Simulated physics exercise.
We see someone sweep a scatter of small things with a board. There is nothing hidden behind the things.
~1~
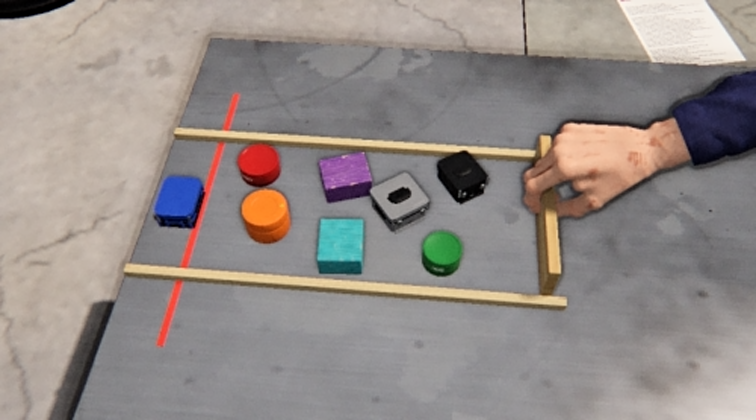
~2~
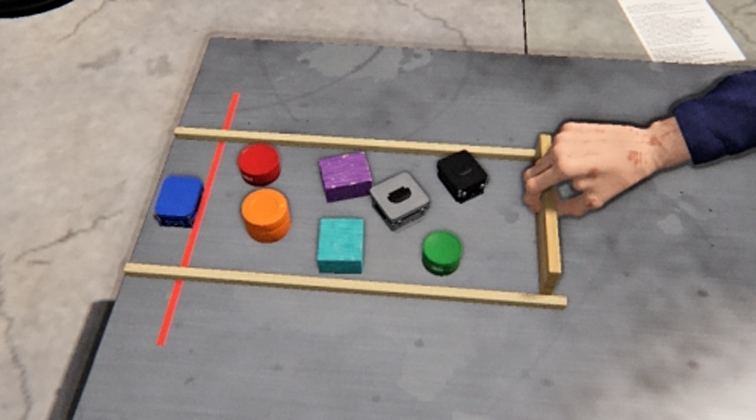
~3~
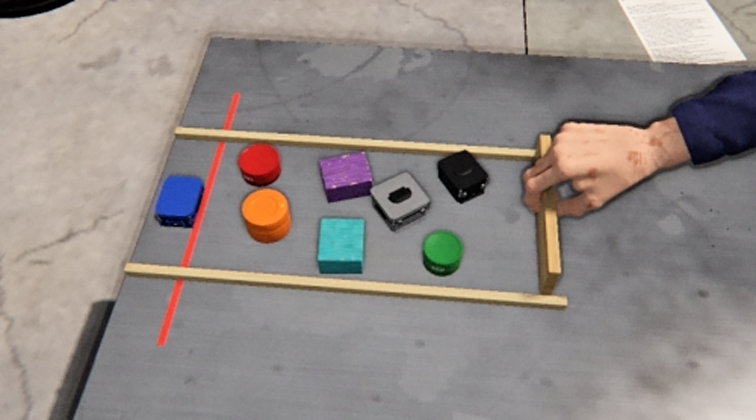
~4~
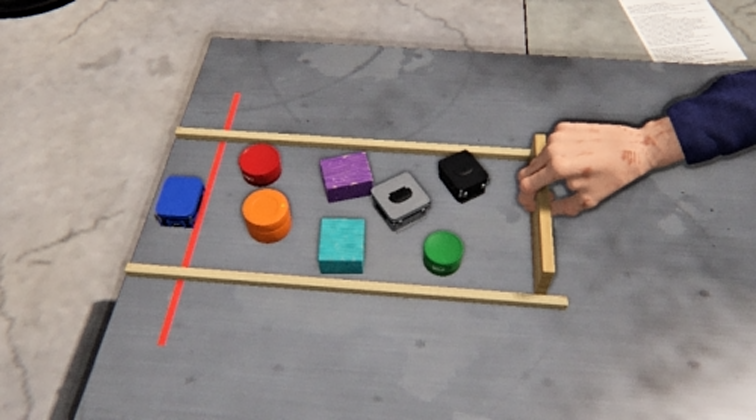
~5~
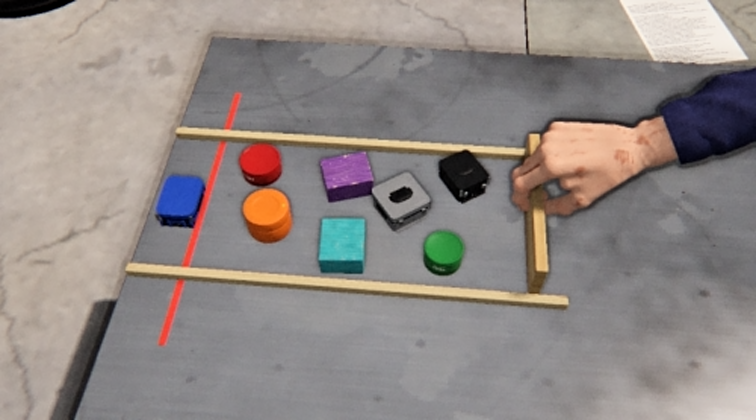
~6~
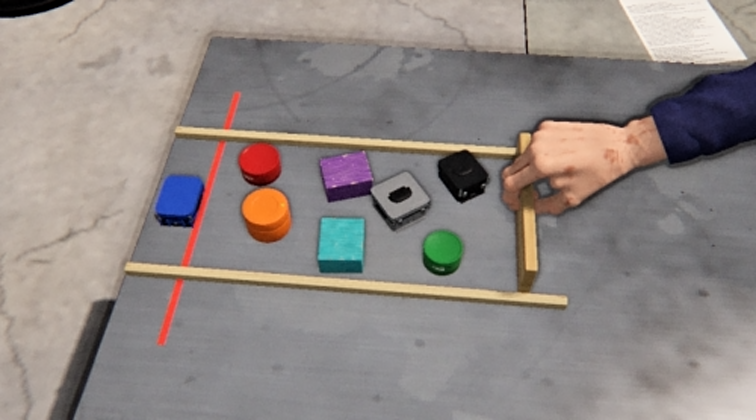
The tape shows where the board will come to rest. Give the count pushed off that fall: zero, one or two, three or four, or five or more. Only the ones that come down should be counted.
Once the push stops, three or four will be gone from the table.
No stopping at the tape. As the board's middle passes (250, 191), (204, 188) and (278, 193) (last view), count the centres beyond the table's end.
Over the end: 2, 4, 0.
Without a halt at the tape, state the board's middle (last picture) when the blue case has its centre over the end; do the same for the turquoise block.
The blue case puts it at (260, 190), the turquoise block at (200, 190).
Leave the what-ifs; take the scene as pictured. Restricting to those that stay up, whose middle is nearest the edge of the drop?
Result - the turquoise block.
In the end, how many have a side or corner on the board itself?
3.
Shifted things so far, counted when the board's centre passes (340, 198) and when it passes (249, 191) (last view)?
Tally at point one: 7; at point two: 8.
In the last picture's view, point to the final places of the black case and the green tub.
Final positions: Near (200, 148); near (167, 248).
Early on, none off yet; blue case at rest near (181, 202); red tub at rest near (260, 165); orange lid at rest near (267, 216).
A while later, none off yet; blue case at rest near (181, 202); red tub travelled a little near (240, 161); orange lid travelled about its own width near (242, 207).
Further along, none off yet; blue case leaning a little near (137, 205); red tub travelled well along near (161, 155); orange lid travelled well along near (177, 193).
Finally, the number that fall off is three or four; lost, purple block, orange lid, red tub and blue case.
